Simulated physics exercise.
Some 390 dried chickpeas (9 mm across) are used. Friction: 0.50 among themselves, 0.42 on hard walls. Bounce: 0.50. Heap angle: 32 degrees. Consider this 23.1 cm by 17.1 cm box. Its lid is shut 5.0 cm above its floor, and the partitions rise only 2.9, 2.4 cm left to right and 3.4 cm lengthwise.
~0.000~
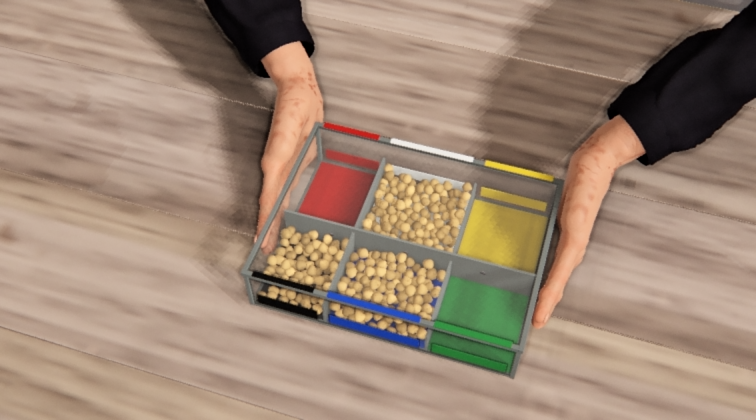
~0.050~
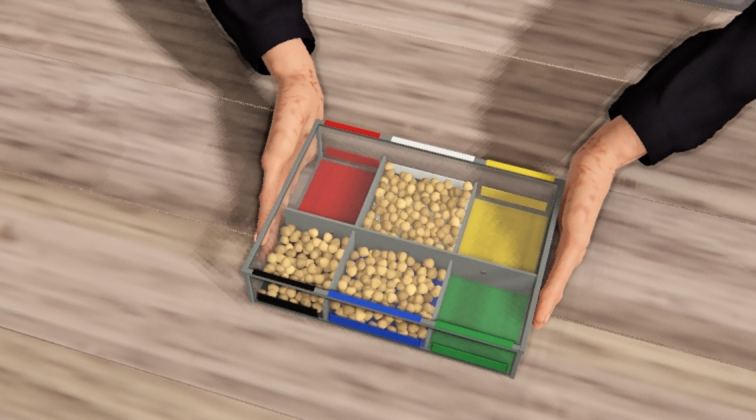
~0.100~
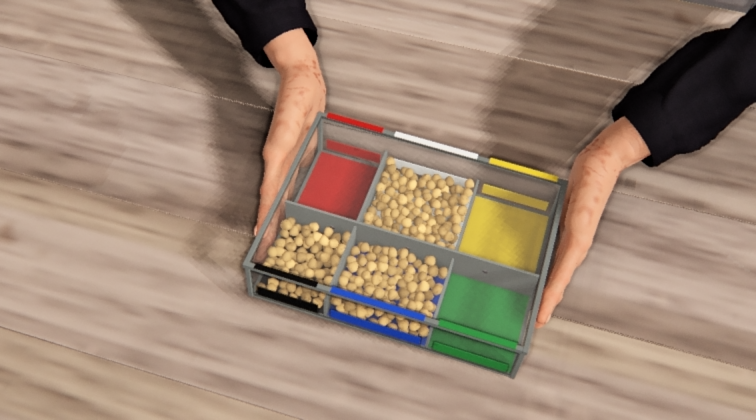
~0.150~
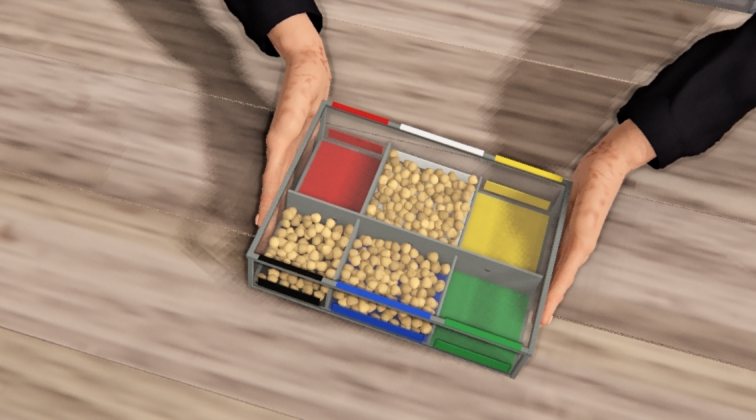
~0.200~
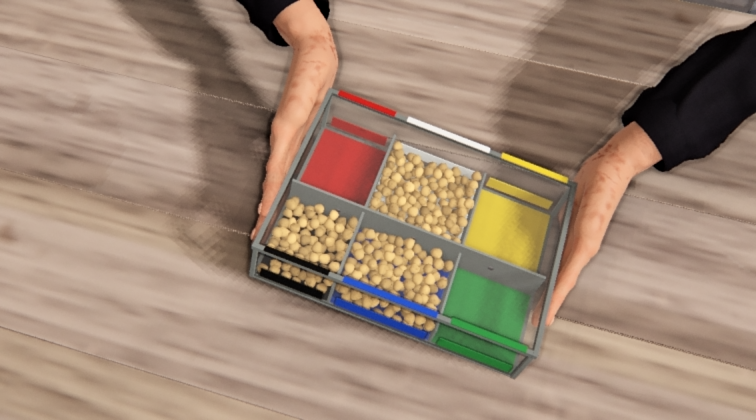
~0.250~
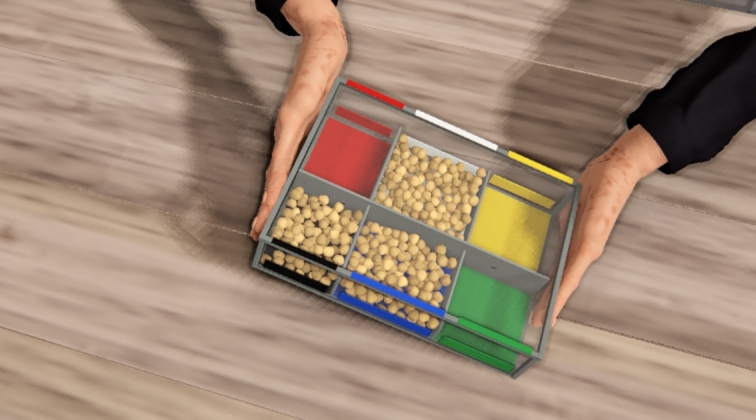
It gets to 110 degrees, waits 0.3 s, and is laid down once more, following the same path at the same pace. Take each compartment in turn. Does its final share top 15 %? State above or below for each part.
Red compartment: Below. Blue compartment: Below. Green compartment: Above. Yellow compartment: Above. White compartment: Below. Black compartment: Below.
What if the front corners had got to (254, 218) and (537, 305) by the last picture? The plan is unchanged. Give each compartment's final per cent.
Each compartment ends with this per cent: Red 5, blue 15, green 0, yellow 20, white 45 and black 10.
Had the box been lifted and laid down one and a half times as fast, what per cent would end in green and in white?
Result in per cent: Green 55; white 0.
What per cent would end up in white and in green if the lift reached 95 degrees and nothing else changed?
White: 10; green: 45 (per cent).
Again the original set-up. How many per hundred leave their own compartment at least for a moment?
Roughly 100 %.
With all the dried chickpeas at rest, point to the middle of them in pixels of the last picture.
Centre at rest, approx.: (503, 294) px.
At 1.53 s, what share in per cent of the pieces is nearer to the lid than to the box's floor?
Around 80 %.
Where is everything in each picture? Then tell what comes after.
The first frame shows box tilt 0 degrees, front corners at (247, 272) and (519, 347); blue 35 %, white 45 %, black 25 %.
The second frame shows box tilt 1 degrees, front corners at (247, 270) and (520, 347).
The third frame shows box tilt 4 degrees, front corners at (249, 263) and (523, 348), lowest corner right front.
The fourth frame shows box tilt 8 degrees, front corners at (253, 254) and (528, 350), lowest corner right front.
The fifth frame shows box tilt 12 degrees, front corners at (258, 245) and (533, 352), lowest corner right front.
The sixth frame shows box tilt 16 degrees, front corners at (265, 236) and (538, 354), lowest corner right front; blue 35 %, white 45 %, black 25 %. Its pace works out near 85 degrees a second.
After 1.53 s, tilt 110 degrees; blue 15 %, green 40 %, yellow 40 %.
After 2.38 s, tilt 56 degrees; blue 5 %, green 55 %, yellow 45 %.
After 3.23 s, tilt 0 degrees; blue 5 %, green 55 %, yellow 45 %.
At rest (3.7 s), red 0 %, blue 5 %, green 55 %, yellow 45 %, white 0 %, black 0 %.
